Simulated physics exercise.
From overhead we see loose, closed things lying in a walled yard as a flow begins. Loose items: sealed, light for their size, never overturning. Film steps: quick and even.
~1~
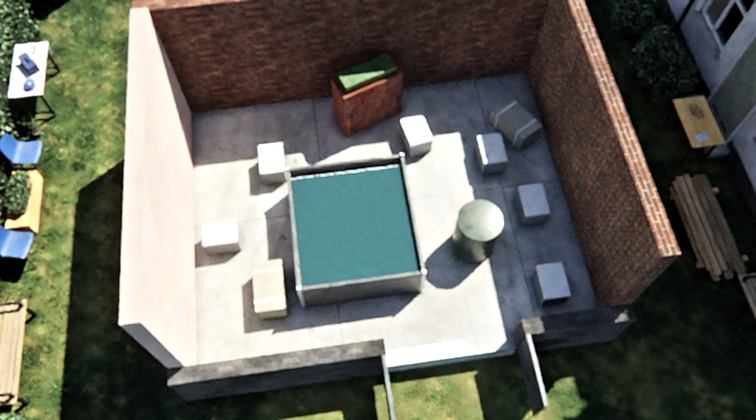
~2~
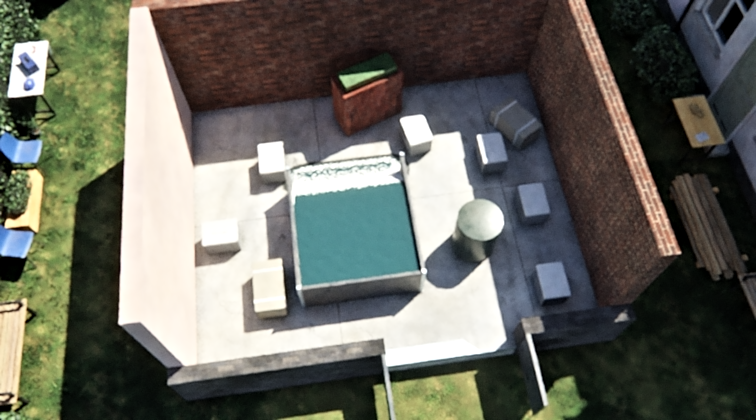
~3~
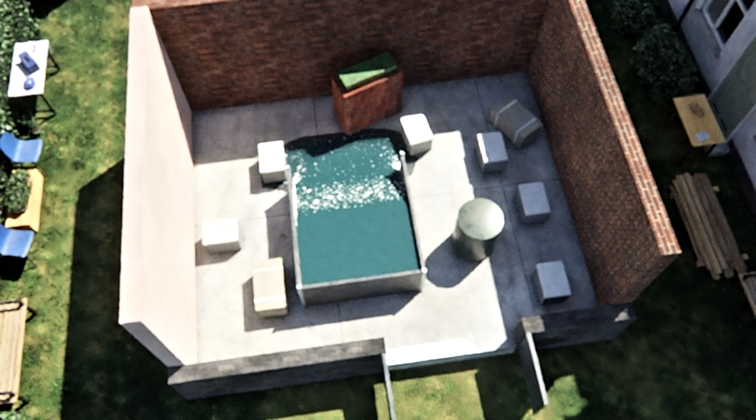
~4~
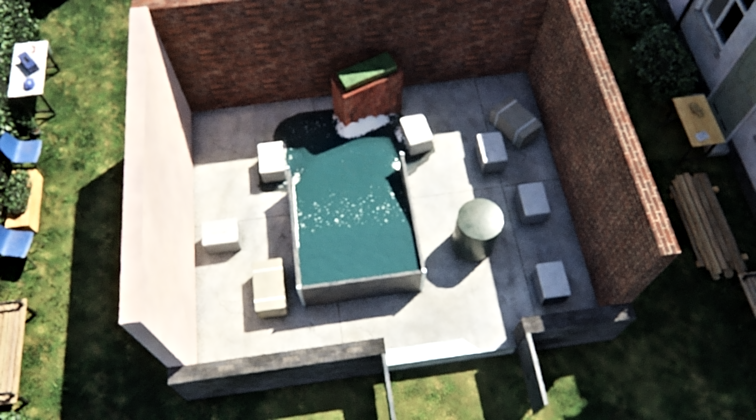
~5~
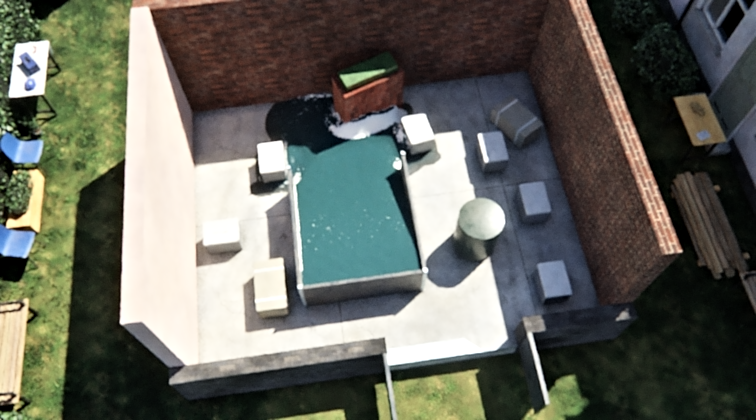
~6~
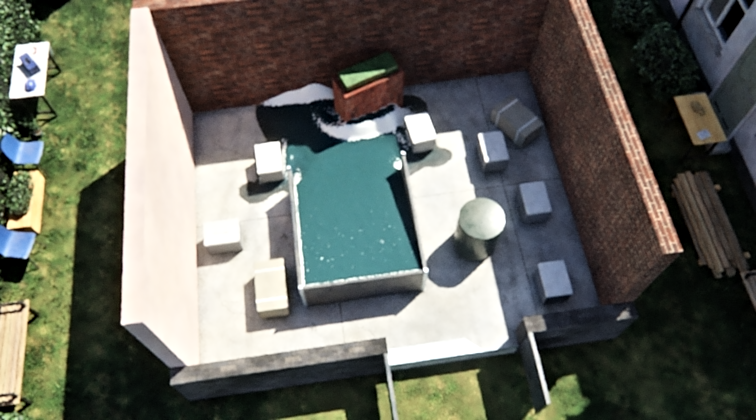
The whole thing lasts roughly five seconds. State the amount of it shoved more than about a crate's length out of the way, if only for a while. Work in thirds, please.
My answer: Two thirds or above.
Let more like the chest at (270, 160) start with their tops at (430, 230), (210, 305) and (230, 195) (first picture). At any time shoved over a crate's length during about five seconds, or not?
Listed in order: Hardly budges, displaced, then displaced.
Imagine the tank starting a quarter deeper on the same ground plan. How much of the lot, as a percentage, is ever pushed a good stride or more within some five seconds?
That comes to 100 % of the lot.
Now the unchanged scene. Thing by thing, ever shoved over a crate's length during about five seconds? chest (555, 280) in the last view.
My call: Not that far.
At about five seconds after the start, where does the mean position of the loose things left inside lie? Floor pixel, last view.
Roughly at (435, 262).
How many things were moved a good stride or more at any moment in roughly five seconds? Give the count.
The number is 7.
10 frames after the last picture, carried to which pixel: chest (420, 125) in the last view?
The top ends up somewhere near (489, 131).
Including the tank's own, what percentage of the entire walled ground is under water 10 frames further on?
Something close to 50 per cent.
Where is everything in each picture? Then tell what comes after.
The first frame shows a chest at (271, 158) rests on the ground; a chest at (417, 129) rests on the ground; 0 of 8 have shifted.
The second frame shows a chest at (271, 157) rests on the ground; a chest at (417, 129) rests on the ground; 0 of 8 have shifted.
The third frame shows a chest at (272, 156), on the bottom; a chest at (417, 128) rests on the ground; 0 of 8 have shifted.
The fourth frame shows a chest at (271, 157), on the bottom; a chest at (417, 128), on the bottom; 0 of 8 have shifted.
The fifth frame shows a chest at (271, 157) rests on the ground; a chest at (418, 128), on the bottom; 0 of 8 have shifted.
The sixth frame shows a chest at (269, 157), on the bottom, close to its start; a chest at (421, 127) rests on the ground, close to its start; 1 of 8 have shifted.
A moment on, 0 of 8 are well off their spots; 0 afloat.
Next, 1 of 8 are well off their spots; 0 afloat.
Later, 3 of 8 are well off their spots; 1 afloat.
In the end, 7 of 8 are well off their spots, and 7 have been at some point; 1 afloat.
